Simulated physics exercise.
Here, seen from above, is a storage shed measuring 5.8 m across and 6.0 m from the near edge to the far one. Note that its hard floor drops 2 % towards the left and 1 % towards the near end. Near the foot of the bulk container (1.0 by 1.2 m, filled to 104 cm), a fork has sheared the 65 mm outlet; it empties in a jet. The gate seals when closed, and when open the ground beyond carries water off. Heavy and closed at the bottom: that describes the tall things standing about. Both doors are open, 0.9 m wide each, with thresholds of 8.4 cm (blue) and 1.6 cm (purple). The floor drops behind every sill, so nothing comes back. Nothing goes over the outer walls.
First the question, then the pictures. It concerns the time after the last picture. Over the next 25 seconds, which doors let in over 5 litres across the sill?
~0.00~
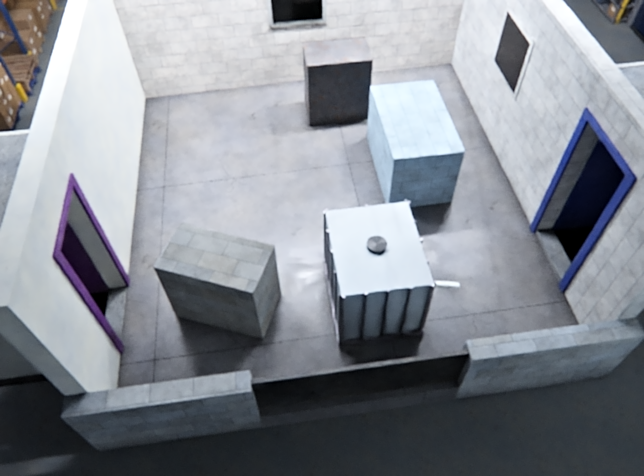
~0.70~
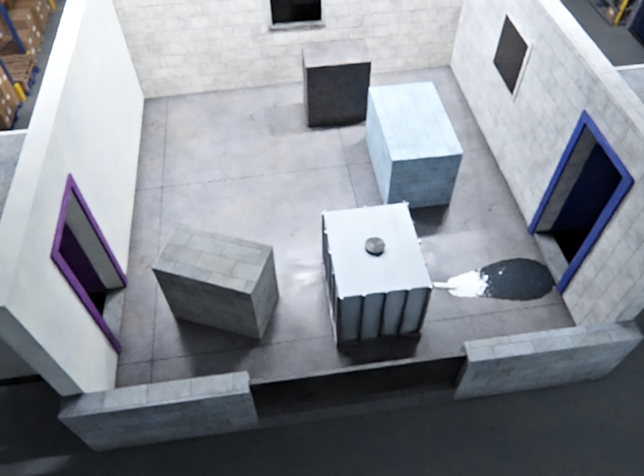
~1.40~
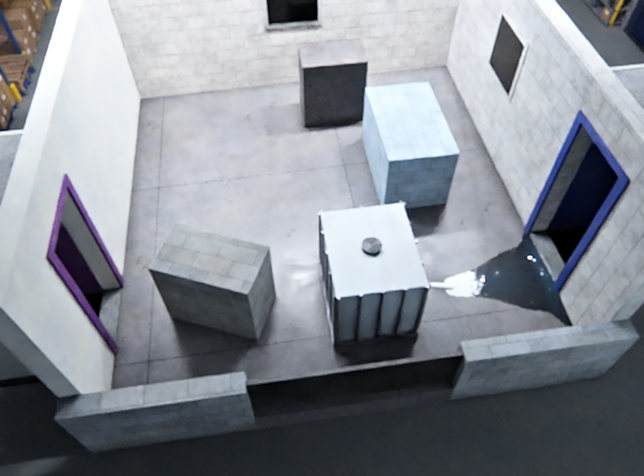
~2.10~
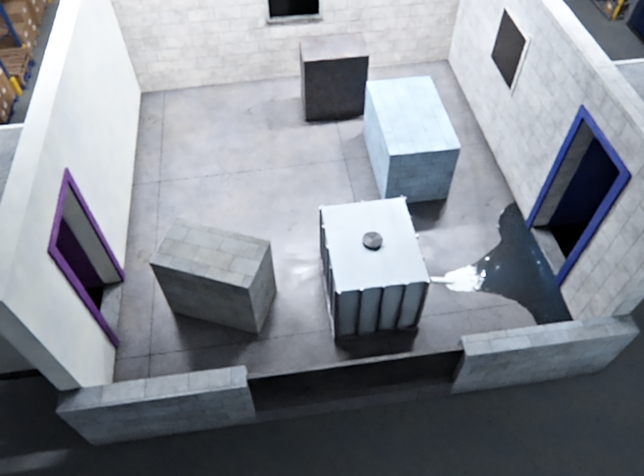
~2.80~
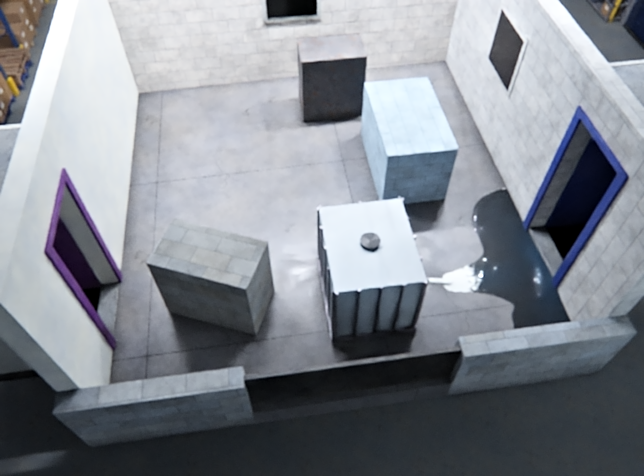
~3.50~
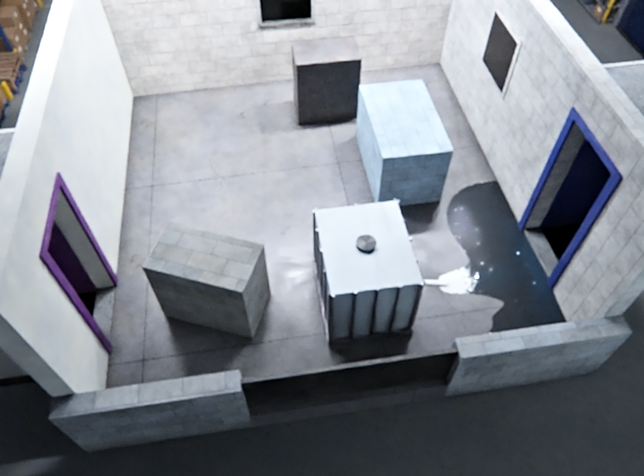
Blue door: No, purple door: Yes.
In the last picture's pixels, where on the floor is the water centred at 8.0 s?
Around (457, 280).
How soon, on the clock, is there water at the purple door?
Purple door, 13.5 seconds.
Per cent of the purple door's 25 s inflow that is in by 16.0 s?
0 %.
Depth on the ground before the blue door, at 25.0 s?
It comes to some 4.0 cm deep at that spot.
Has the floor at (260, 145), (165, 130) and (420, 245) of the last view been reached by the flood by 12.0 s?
First untouched, next untouched, last waterlogged.
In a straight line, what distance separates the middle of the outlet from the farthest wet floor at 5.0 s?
Call it close to 2.6 m.
After 5.0 s water covers 15 % of the floor and is deepest (7 cm) near (538, 274); blue door 4.5 cm at the sill, 0 L in, purple door not reached.
After 8.0 s water covers 20 % of the floor and is deepest (6 cm) near (538, 274); blue door 4.4 cm at the sill, 0 L in, purple door not reached.
After 12.0 s water covers 30 % of the floor and is deepest (6 cm) near (538, 274); blue door 4.3 cm at the sill, 0 L in, purple door not reached.
After 16.0 s water covers 40 % of the floor and is deepest (6 cm) near (538, 274); blue door 4.2 cm at the sill, 0 L in, purple door 1.8 cm at the sill, 0 L in.
After 25.0 s water covers 45 % of the floor and is deepest (6 cm) near (104, 419); blue door 4 cm at the sill, 0 L in, purple door 3.6 cm at the sill, 13 L in.
